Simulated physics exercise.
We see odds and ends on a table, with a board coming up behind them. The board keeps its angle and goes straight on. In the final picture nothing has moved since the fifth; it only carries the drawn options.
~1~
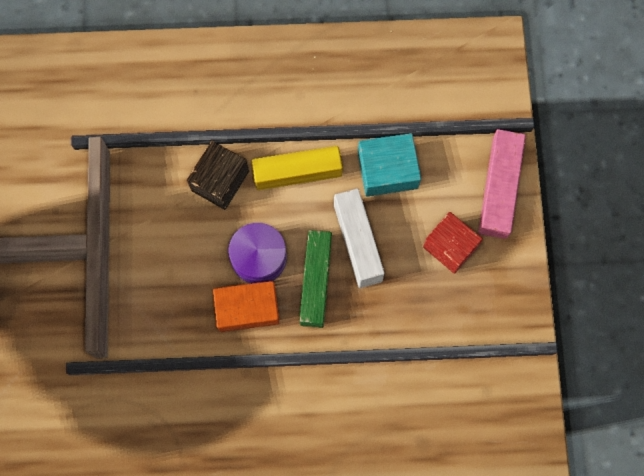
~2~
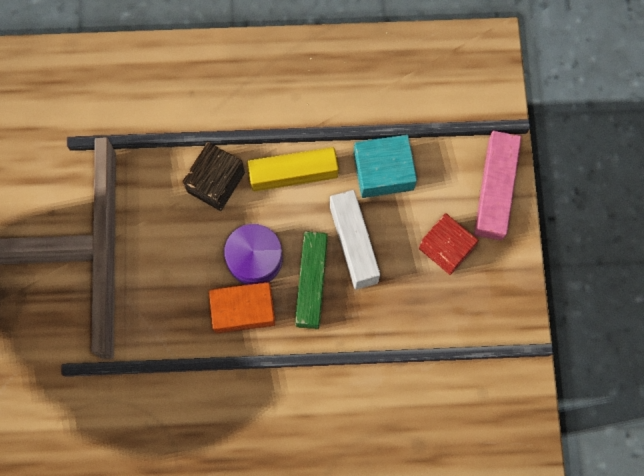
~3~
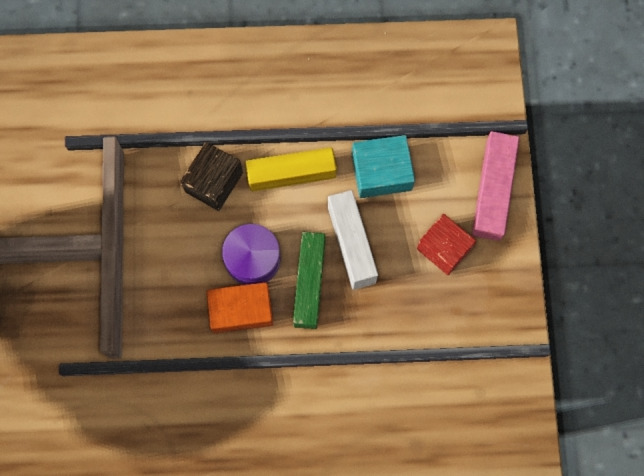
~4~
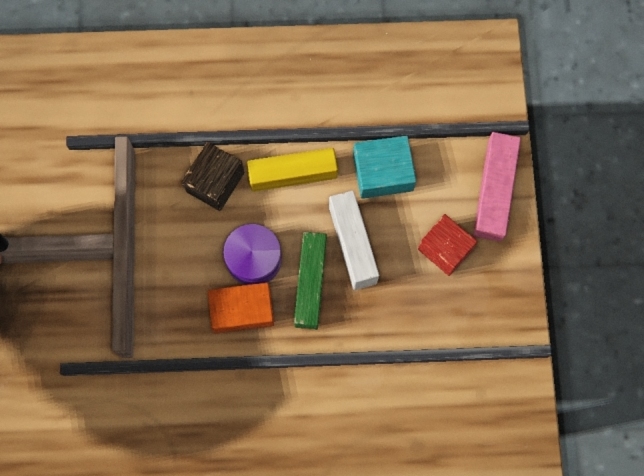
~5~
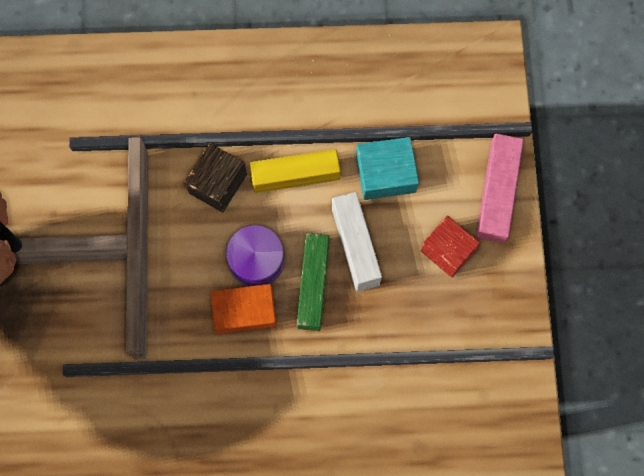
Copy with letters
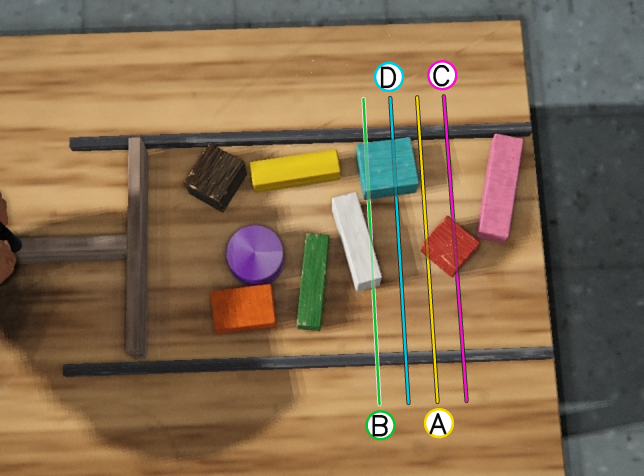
On a wooden table between two dark rails, a board on a handle slides slowly right toward scattered colored blocks and a purple round piece, which stay in place as a hand comes into view at the left edge.
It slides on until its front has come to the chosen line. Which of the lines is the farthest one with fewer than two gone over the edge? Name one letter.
Line B.
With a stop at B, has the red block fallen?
No.
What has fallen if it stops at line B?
It is the pink bar.
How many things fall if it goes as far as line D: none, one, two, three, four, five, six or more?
By then, two.
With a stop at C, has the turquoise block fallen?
Yes.
On the marked copy, A at (427, 243); B at (371, 245); C at (455, 242); D at (399, 244).
Following B. Soon after the start, board (220, 238); black block (249, 167); yellow stick (313, 166).
Later, board (304, 235); pink bar (507, 189); turquoise block (465, 166).
In the end, board (367, 233); pink bar over the edge; turquoise block (525, 168); one fallen.
As for the rest, A drops three; C drops four; D drops two.
